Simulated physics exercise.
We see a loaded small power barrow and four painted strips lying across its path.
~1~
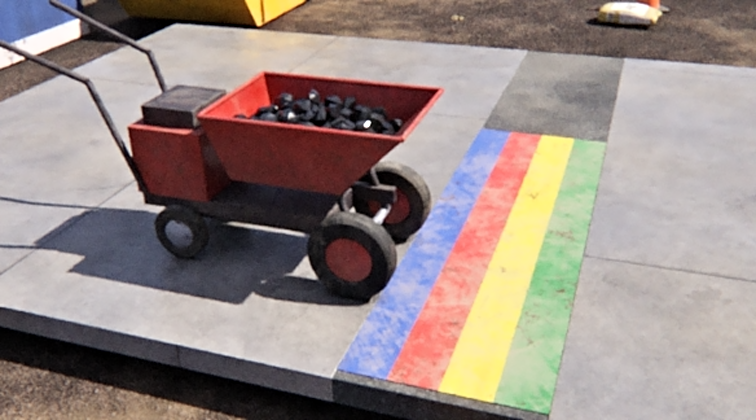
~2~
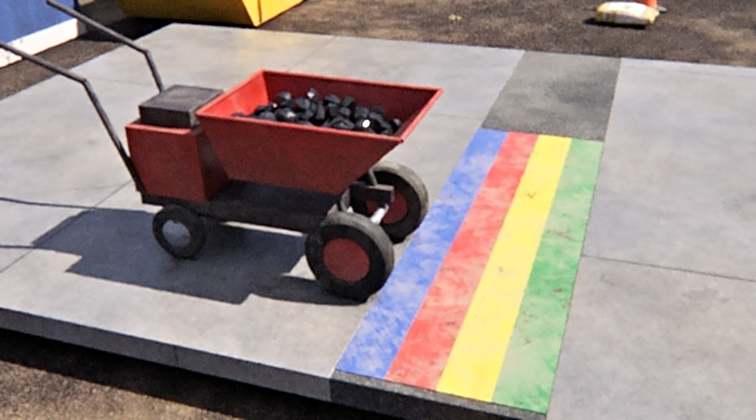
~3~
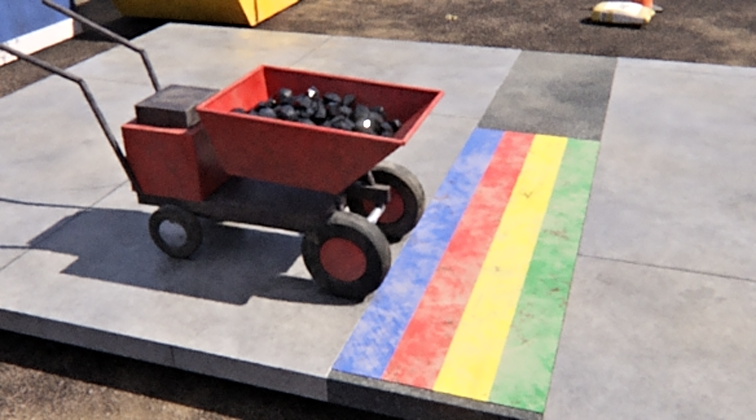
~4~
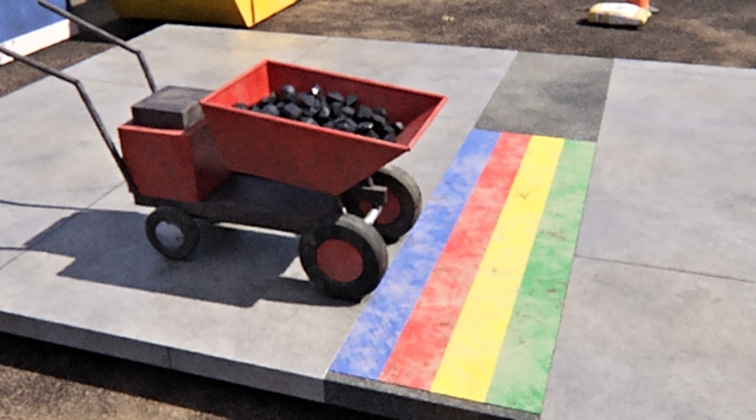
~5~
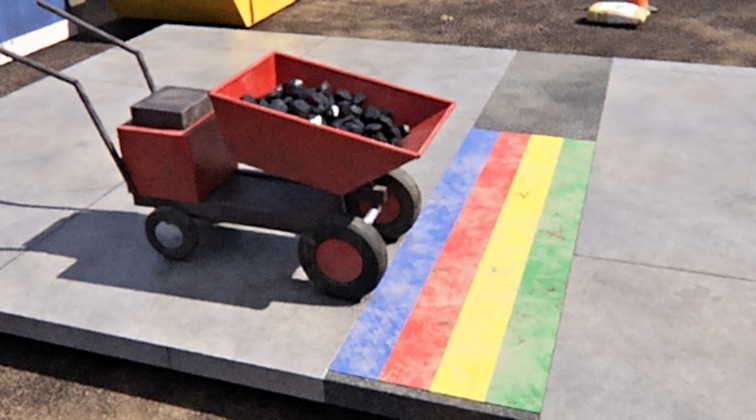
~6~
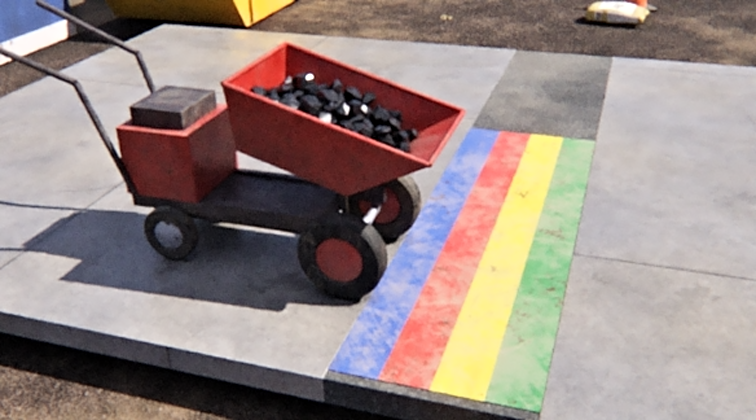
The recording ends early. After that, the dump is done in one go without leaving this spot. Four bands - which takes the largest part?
Largest part: The green band.
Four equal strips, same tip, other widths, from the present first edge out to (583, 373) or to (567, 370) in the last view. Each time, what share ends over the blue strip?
0 and 0 percent, roughly.
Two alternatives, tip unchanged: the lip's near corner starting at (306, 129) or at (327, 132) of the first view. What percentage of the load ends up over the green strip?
You'd see around 10 per cent the first time and around 10 per cent the second.
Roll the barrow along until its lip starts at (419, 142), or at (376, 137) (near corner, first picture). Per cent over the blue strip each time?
The first stop gives 0 per cent; the second gives 0 per cent.
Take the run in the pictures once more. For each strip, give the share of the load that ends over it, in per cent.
Blue strip 0 %, red strip 0 %, yellow strip 5 %, green strip 35 %.
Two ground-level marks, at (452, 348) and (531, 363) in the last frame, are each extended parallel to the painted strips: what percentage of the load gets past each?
Respectively 70 and 40 percent.
Soon after the last picture, skip tipped steeply; all in the skip.
A little later, skip tipped right over; about half in the skip; a small part over the yellow strip; about a third over the green strip; a small part off the paint.
Later still, skip tipped right over; about a quarter in the skip; a stray few over the red strip; a small part over the yellow strip; about a third over the green strip; about a third off the paint.
At rest, skip tipped right over; about a quarter in the skip; none over the blue strip; a stray few over the red strip; a small part over the yellow strip; about a third over the green strip; about a third off the paint.
